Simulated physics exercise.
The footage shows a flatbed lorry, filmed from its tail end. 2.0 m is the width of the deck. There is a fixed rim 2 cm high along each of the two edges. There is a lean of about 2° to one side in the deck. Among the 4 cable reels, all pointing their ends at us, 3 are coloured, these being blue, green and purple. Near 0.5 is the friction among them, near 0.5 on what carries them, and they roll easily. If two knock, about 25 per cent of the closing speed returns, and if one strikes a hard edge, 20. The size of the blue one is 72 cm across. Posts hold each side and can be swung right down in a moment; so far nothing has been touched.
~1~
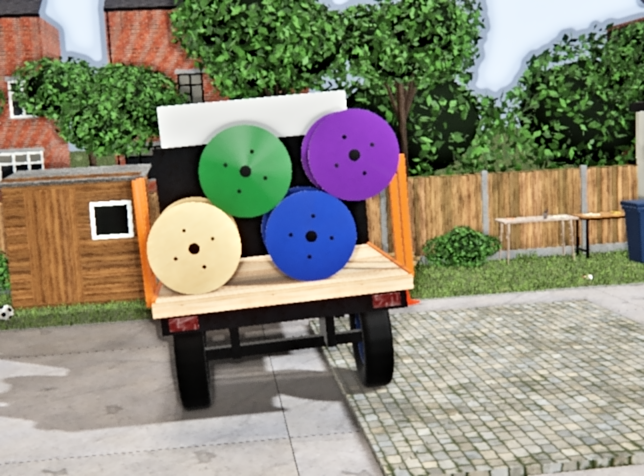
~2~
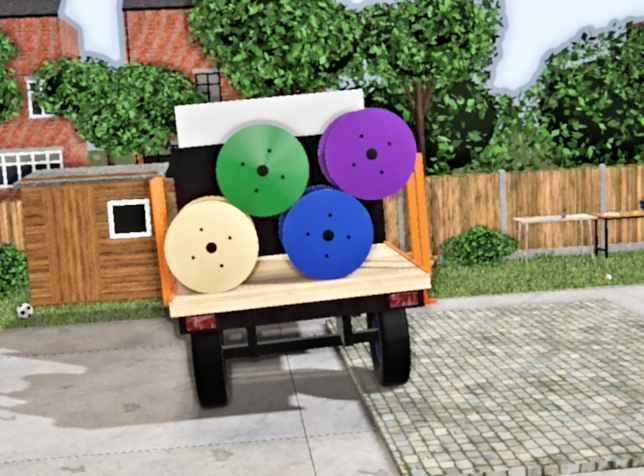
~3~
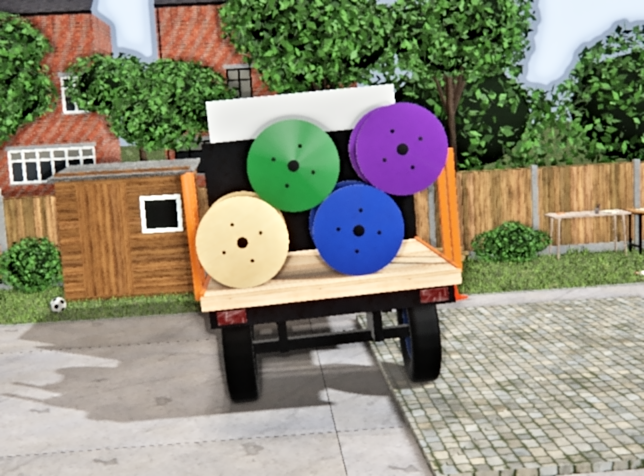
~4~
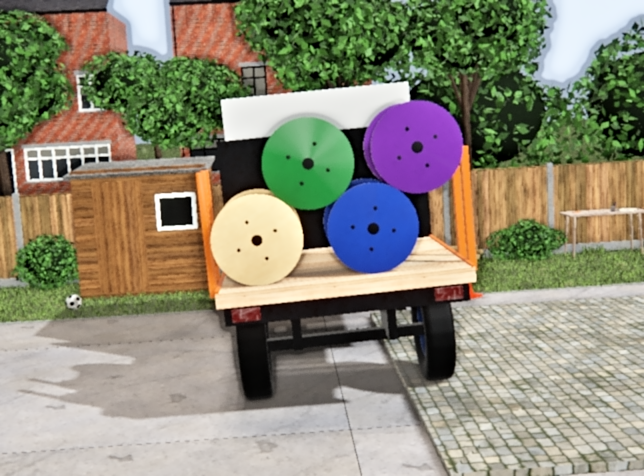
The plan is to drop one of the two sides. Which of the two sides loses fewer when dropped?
The right-hand side.
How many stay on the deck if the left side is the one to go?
I count 0.
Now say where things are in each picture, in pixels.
In the first picture, blue (311, 236), green (246, 172), purple (354, 155); the deck slopes 2° down to the left; 2 of the 4 make up the bottom layer; nothing moves.
In the second picture, blue (328, 235), green (263, 171), purple (371, 154); rims, left 2 cm, right 2 cm; at rest.
In the third picture, blue (359, 230), green (294, 166), purple (402, 149); side tops at (188, 179) and (444, 153); at rest.
In the fourth picture, blue (373, 228), green (308, 164), purple (417, 147); at rest.
Side on the left freed, after 3.3 s, blue is on the deck, 20 cm from the left edge, rolling left; green is dropping off the left side; purple is on the deck, 50 cm from the right edge, rolling left; 2 of 4 are off.
Side on the left freed, at the end, blue is on the ground to the left; green is on the ground to the left; purple is dropping off the left side; 4 of 4 are off.
Side on the right freed, after 0.7 s, blue is on the deck, 75 cm from the right edge; green is up on others, 80 cm from the left edge; purple is dropping off the right side; 1 of 4 is off.
Side on the right freed, at the end, blue is on the deck, 75 cm from the right edge; green is up on others, 80 cm from the left edge; purple is on the ground to the right; 1 of 4 is off.
